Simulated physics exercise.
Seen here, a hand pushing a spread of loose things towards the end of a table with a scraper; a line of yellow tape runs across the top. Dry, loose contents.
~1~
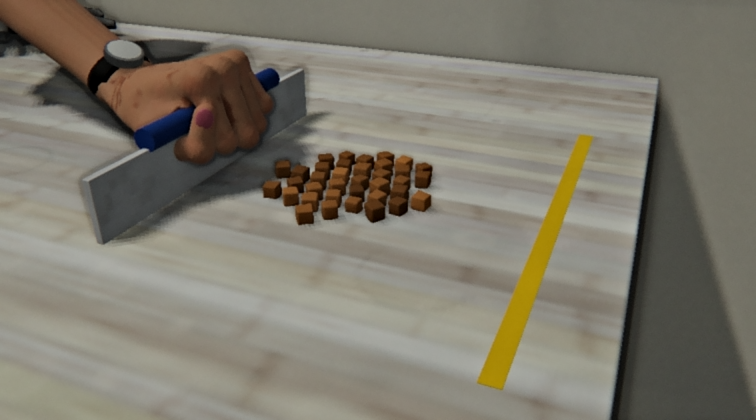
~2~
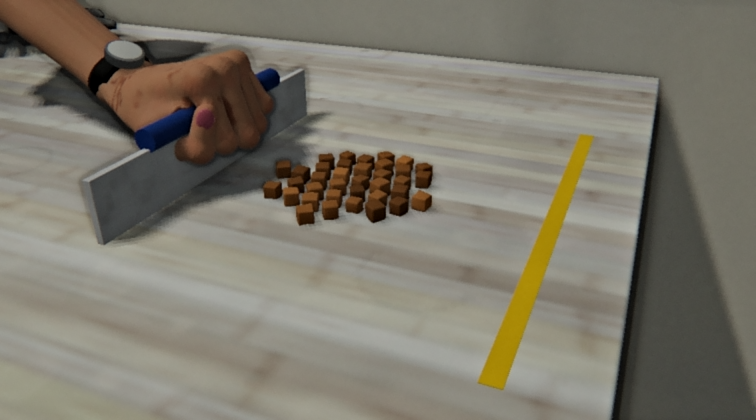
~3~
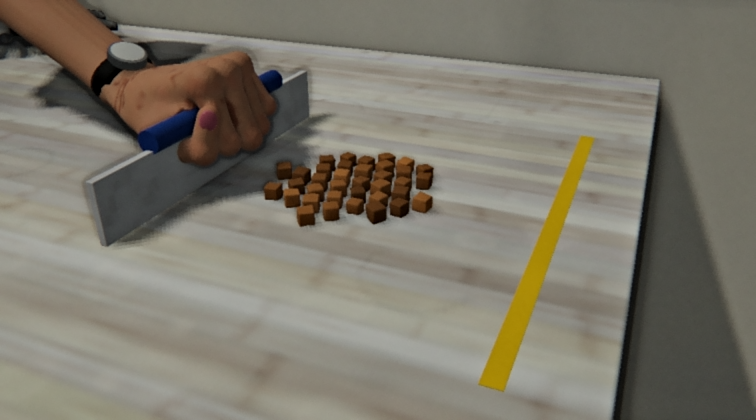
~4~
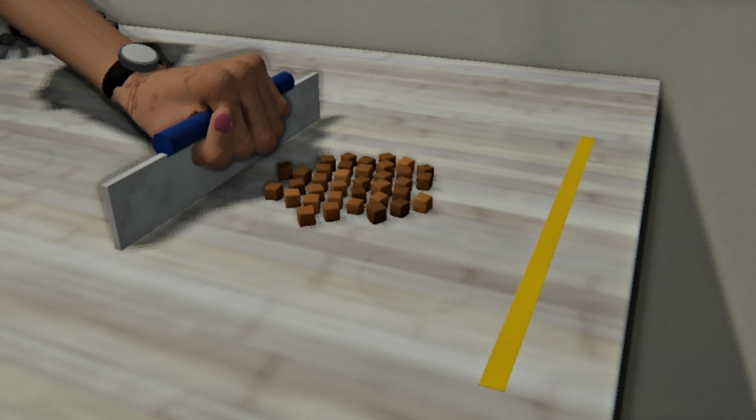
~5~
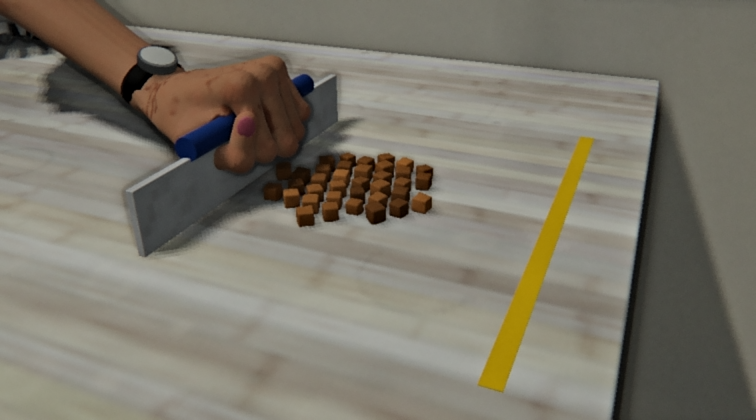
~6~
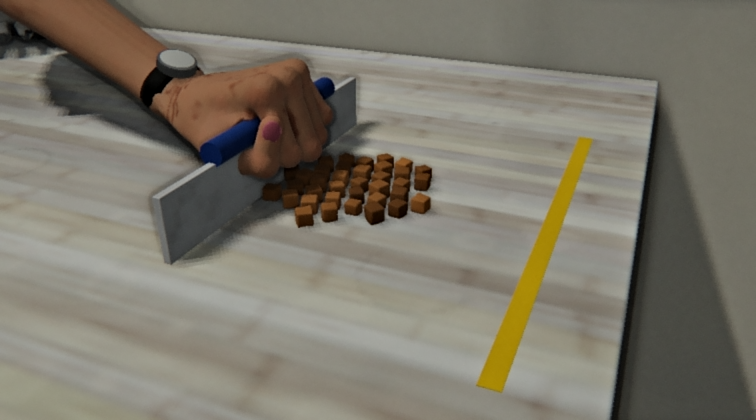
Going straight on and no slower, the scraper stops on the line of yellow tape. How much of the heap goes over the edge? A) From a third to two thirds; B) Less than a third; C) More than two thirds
Less than a third.
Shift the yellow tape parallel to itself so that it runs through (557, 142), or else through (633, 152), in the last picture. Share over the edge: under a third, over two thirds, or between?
Taking the two placings in order, the share is under a third and then beyond two thirds.
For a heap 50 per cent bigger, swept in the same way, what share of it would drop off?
I'd say close to 20 per cent.
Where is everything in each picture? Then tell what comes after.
The first frame shows scraper at (115, 198), at rest; yellow tape at (583, 143), about a palm's width from the edge; edge at (636, 244); the heap at (360, 183), brown sugar cubes.
The second frame shows scraper at (115, 198), at rest.
The third frame shows scraper at (118, 200); the heap at (361, 185).
The fourth frame shows scraper at (133, 203).
The fifth frame shows scraper at (156, 209); the heap at (361, 185).
The sixth frame shows scraper at (182, 215); yellow tape at (583, 145); edge at (636, 246); the heap at (359, 185), a stray few pushed along.
Soon after the last picture, scraper still moving, near (416, 145); heap all on the table, its front near (501, 222).
A little later, scraper stopped at the yellow tape; heap a small part over the edge.
At rest, scraper stopped at the yellow tape; heap a small part over the edge.
